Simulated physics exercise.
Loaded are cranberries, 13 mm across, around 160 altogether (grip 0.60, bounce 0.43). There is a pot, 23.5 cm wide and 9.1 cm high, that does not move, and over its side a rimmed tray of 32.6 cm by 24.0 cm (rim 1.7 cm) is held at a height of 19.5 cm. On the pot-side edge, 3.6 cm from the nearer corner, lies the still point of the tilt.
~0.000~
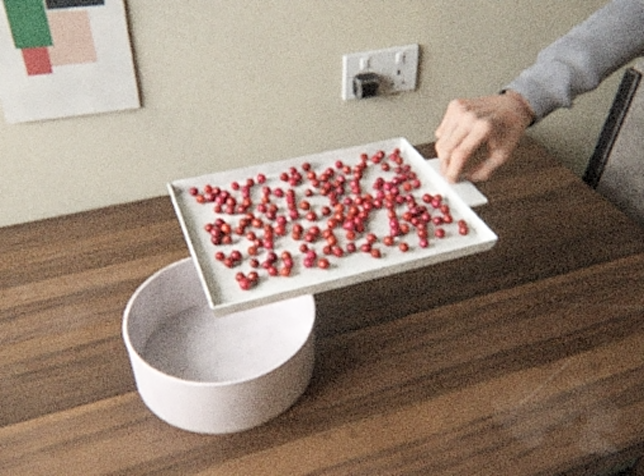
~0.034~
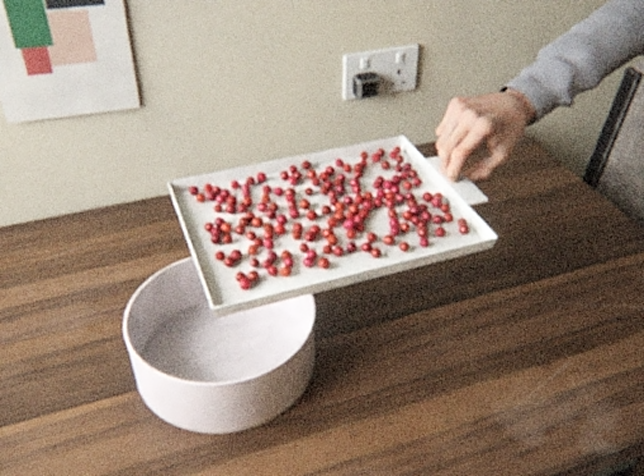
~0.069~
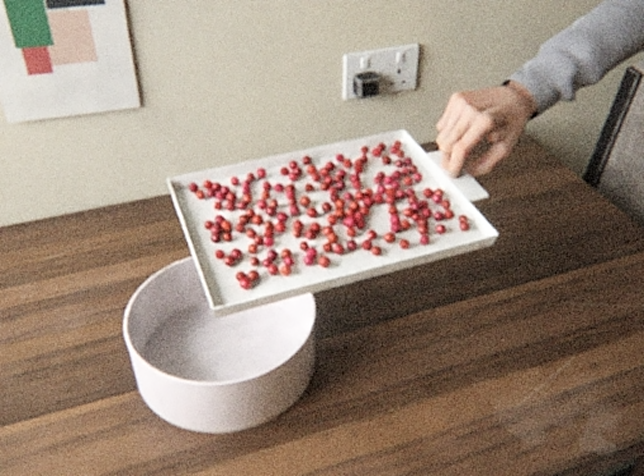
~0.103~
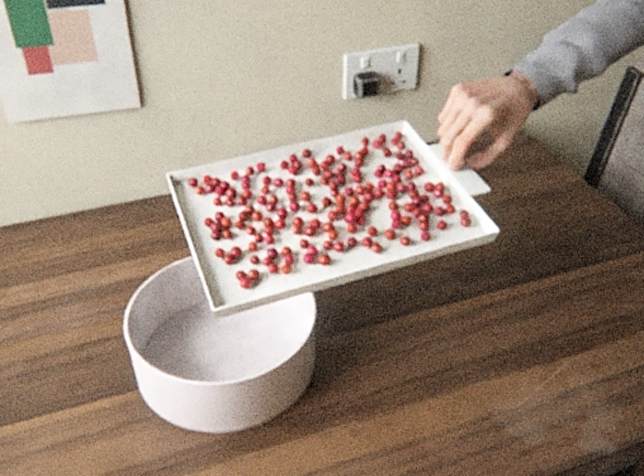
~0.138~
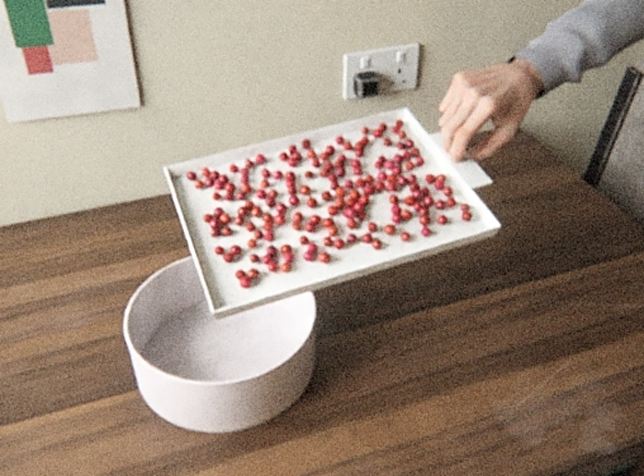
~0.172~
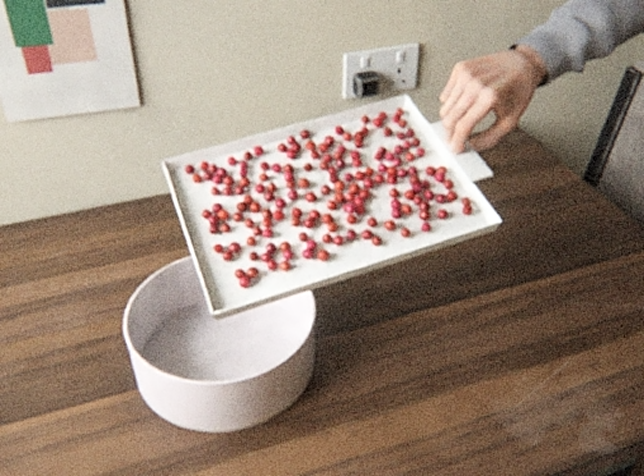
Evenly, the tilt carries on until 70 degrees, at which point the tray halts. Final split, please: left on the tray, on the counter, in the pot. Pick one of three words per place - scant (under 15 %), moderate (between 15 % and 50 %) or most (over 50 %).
My call is tray: Most, counter: Moderate, pot: Scant.
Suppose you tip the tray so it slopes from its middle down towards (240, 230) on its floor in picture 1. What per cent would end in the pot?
I'd say close to 30 %.
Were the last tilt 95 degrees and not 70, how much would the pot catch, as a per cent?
In that case it comes to about 0 in a hundred.
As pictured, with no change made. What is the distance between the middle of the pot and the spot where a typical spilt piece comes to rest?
I'd say around 26 centimetres.
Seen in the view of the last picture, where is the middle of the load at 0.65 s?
Load centre: About (288, 242) px.
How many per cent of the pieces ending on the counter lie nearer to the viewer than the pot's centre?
I'd put it at around 100 per cent.
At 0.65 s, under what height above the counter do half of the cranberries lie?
I'd put it near 26 cm.
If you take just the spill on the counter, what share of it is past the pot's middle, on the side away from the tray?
Near 70 in a hundred.
After 0.46 s, tilt 41 degrees; the tray holds 100 %, the pot 0 %.
Then, at 0.65 s, tilt 60 degrees; the tray holds 100 %, the pot 0 %.
After 0.96 s, tilt 70 degrees; the tray holds 80 %, the pot 0 %.
By 2.0 s all is still; tray 75 %, counter 25 %, pot 0 %.
